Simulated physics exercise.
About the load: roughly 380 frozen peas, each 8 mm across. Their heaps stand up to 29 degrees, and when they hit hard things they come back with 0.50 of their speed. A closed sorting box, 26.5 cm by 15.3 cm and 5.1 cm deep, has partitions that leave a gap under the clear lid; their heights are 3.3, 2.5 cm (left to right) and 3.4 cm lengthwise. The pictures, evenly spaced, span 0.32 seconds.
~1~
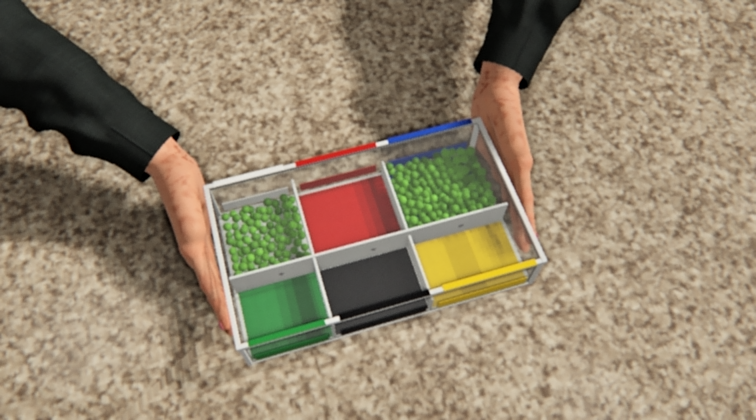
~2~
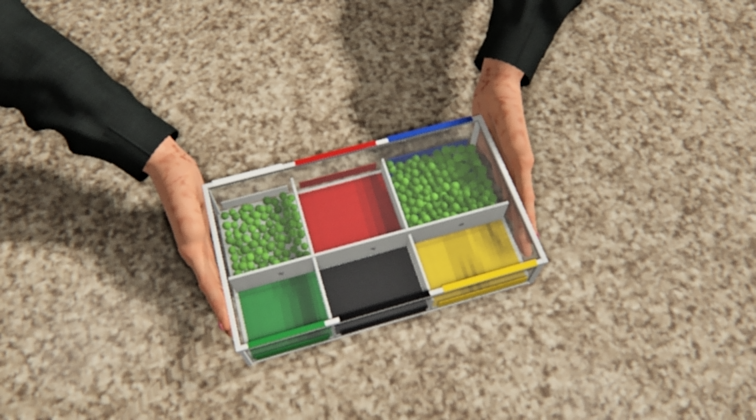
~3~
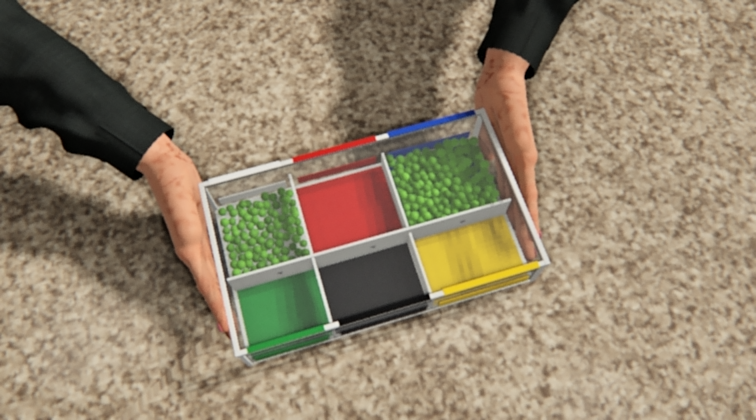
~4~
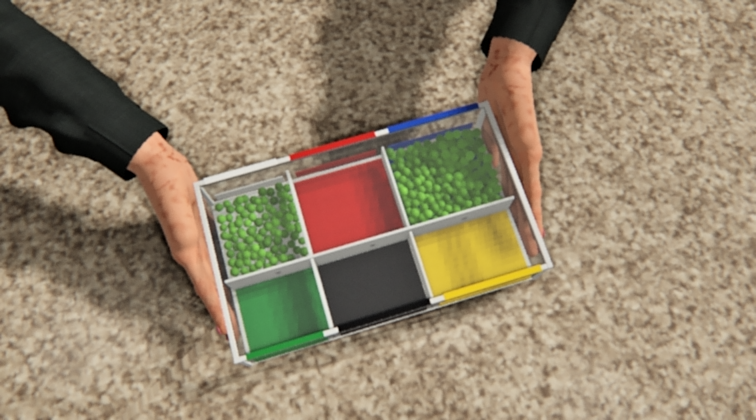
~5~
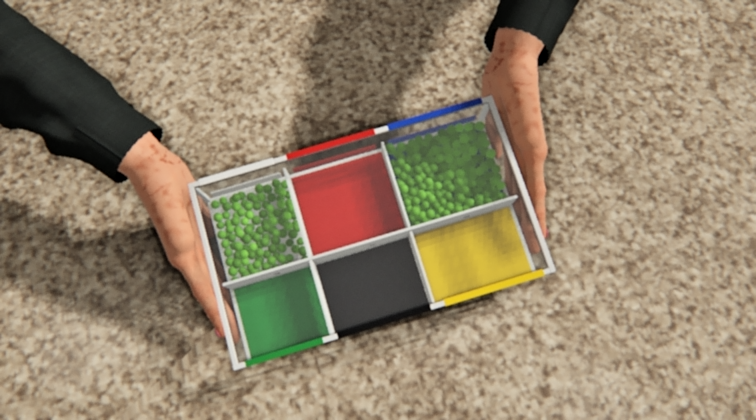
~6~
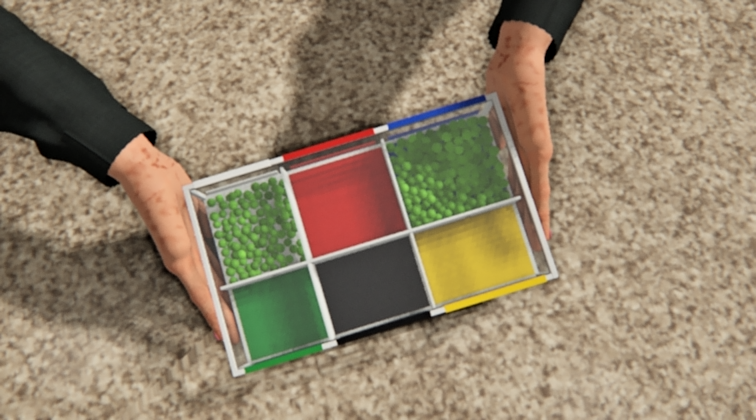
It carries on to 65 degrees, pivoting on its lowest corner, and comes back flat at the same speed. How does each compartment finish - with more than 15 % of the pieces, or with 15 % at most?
Red: At most 15 %, blue: More than 15 %, green: At most 15 %, yellow: At most 15 %, white: More than 15 %, black: At most 15 %.
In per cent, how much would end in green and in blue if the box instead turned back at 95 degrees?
With that change, green ends at 15 percent while blue ends at 25 percent.
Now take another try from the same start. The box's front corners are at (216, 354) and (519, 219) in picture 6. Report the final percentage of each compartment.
In per cent, the final split is red 25, blue 35, green 0, yellow 0, white 35, black 0.
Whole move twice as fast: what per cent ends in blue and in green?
The blue compartment would end with 50 per cent and the green one with 0 per cent.
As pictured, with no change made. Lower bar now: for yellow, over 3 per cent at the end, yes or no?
Note, yellow: Confirmed.
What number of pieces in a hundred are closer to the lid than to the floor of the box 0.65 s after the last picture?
Around 20 in a hundred, give or take.
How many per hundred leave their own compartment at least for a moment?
The share is close to 15 percent.
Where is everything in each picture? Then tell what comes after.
In the first frame, box tilt 0 degrees, front corners at (241, 345) and (540, 259); blue 70 %, white 30 %.
In the second frame, box tilt 1 degrees, front corners at (241, 346) and (541, 260).
In the third frame, box tilt 6 degrees, front corners at (240, 351) and (543, 261), lowest corner left front.
In the fourth frame, box tilt 11 degrees, front corners at (239, 358) and (546, 264), lowest corner left front.
In the fifth frame, box tilt 16 degrees, front corners at (238, 364) and (549, 268), lowest corner left front.
In the sixth frame, box tilt 22 degrees, front corners at (238, 370) and (551, 274), lowest corner left front; blue 70 %, white 30 %.
Then, 0.65 s after the last picture, tilt 63 degrees; blue 65 %, yellow 5 %, white 30 %, black 5 %.
Then, 1.09 s after the last picture, tilt 26 degrees; blue 55 %, yellow 5 %, white 30 %, black 5 %.
Then, 1.60 s after the last picture, tilt 0 degrees; blue 55 %, yellow 5 %, white 30 %, black 5 %.
In the end, red 0 %, blue 55 %, green 0 %, yellow 5 %, white 30 %, black 5 %.
